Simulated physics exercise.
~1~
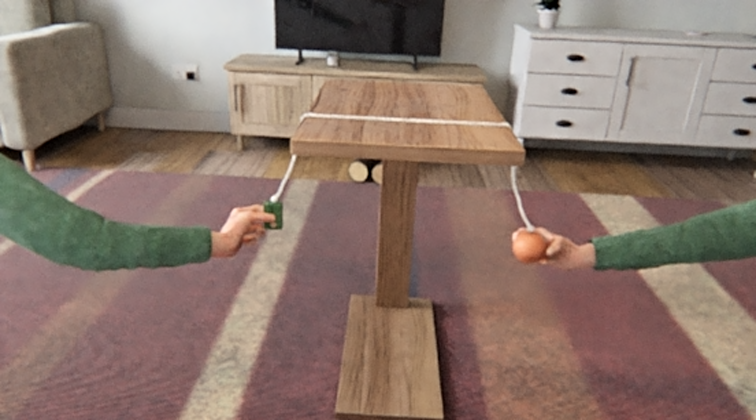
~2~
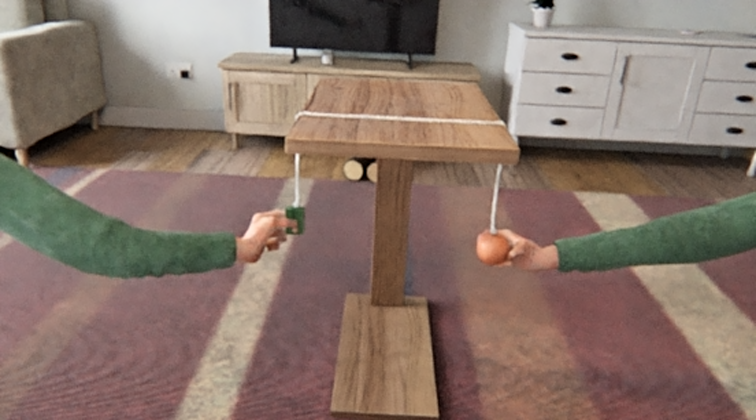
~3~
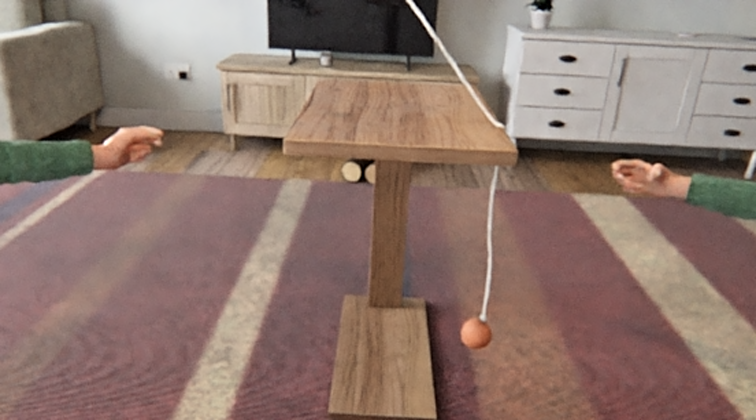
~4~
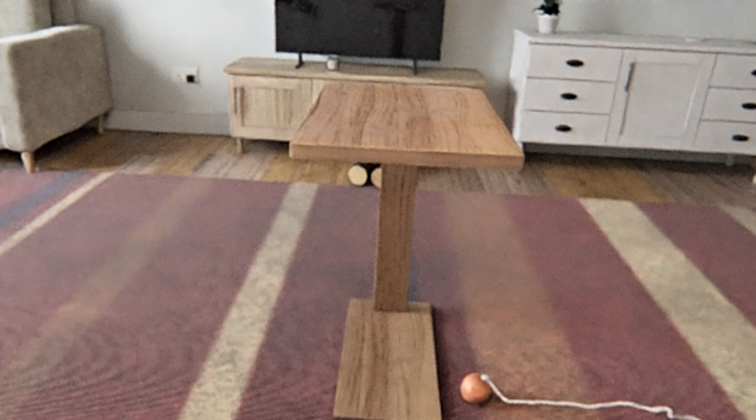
In a living room, two hands release a shoelace that slides rightwards off a wooden table.
